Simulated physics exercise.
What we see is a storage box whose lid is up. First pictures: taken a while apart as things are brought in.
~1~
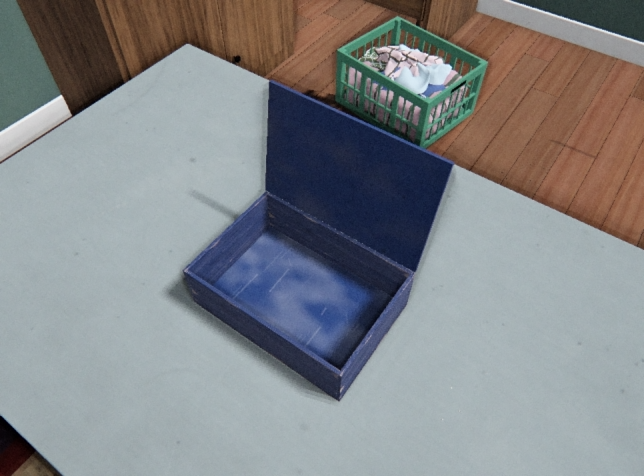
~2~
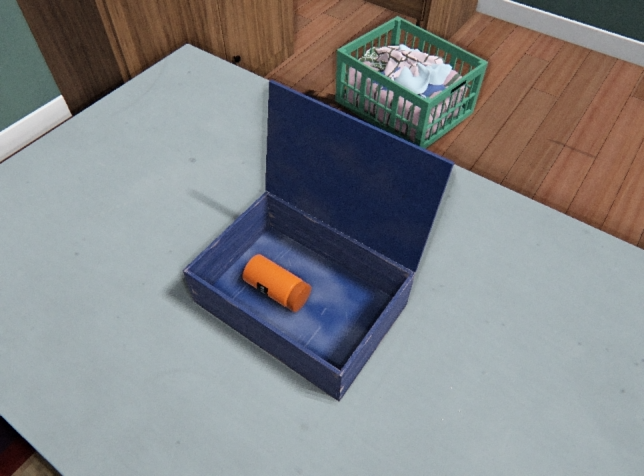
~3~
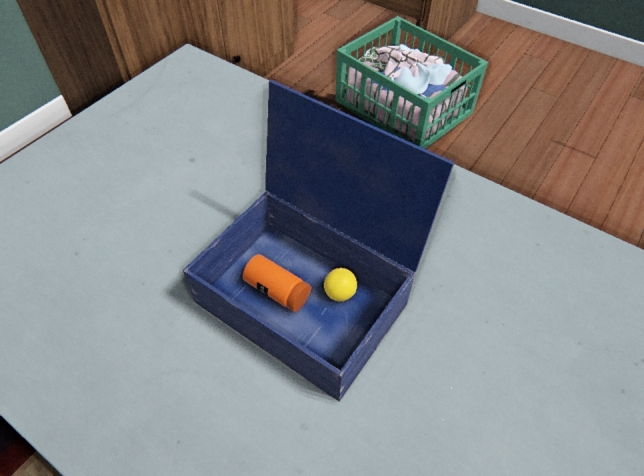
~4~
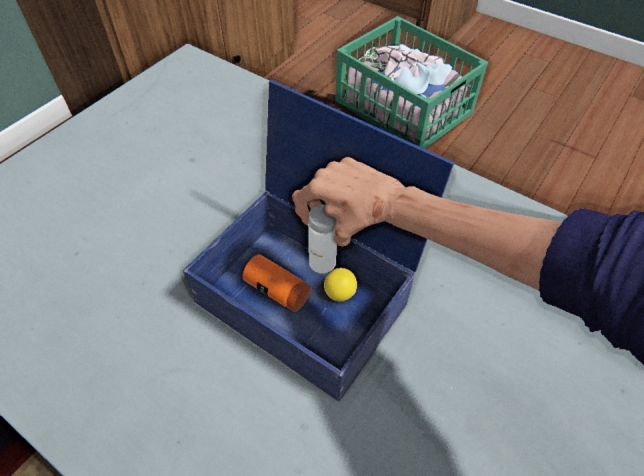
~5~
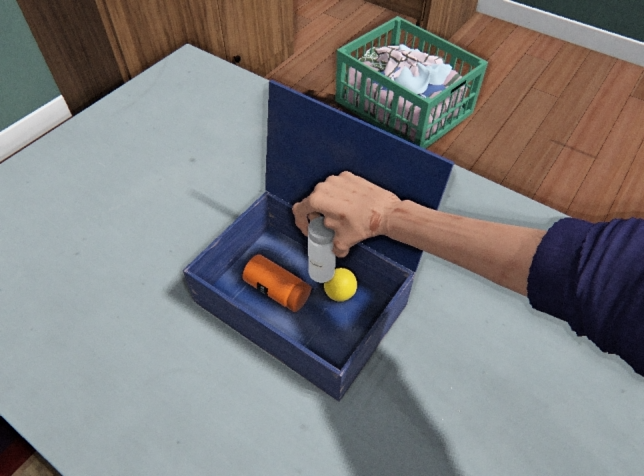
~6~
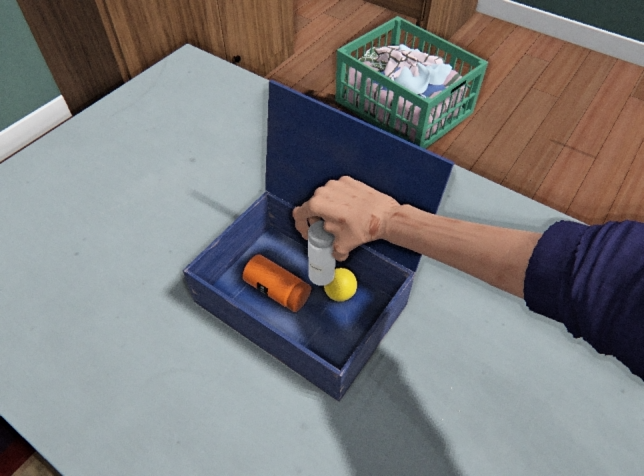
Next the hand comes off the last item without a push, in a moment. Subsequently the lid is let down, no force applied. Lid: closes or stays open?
Closes.
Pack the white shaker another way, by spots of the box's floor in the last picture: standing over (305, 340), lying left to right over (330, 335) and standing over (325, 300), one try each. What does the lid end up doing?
First, it is held up; second, it shuts flat; third, it shuts flat.
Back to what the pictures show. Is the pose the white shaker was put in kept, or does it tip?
Looking at the last picture, the white shaker sits at an angle.
Then, 0.70 s on from there, white shaker on its side near (284, 253); yellow lemon shifted about its own width; orange shaker shifted about its own width.
Then, 1.60 s on from there, lid 53° above the rim; white shaker on its side near (284, 255); orange shaker shifted about its own width; yellow lemon shifted about its own width.
In the end, lid shut; toppled in the box, white shaker; moved from the start, yellow lemon and orange shaker. At the end, from the last picture's camera, white shaker near (284, 254).
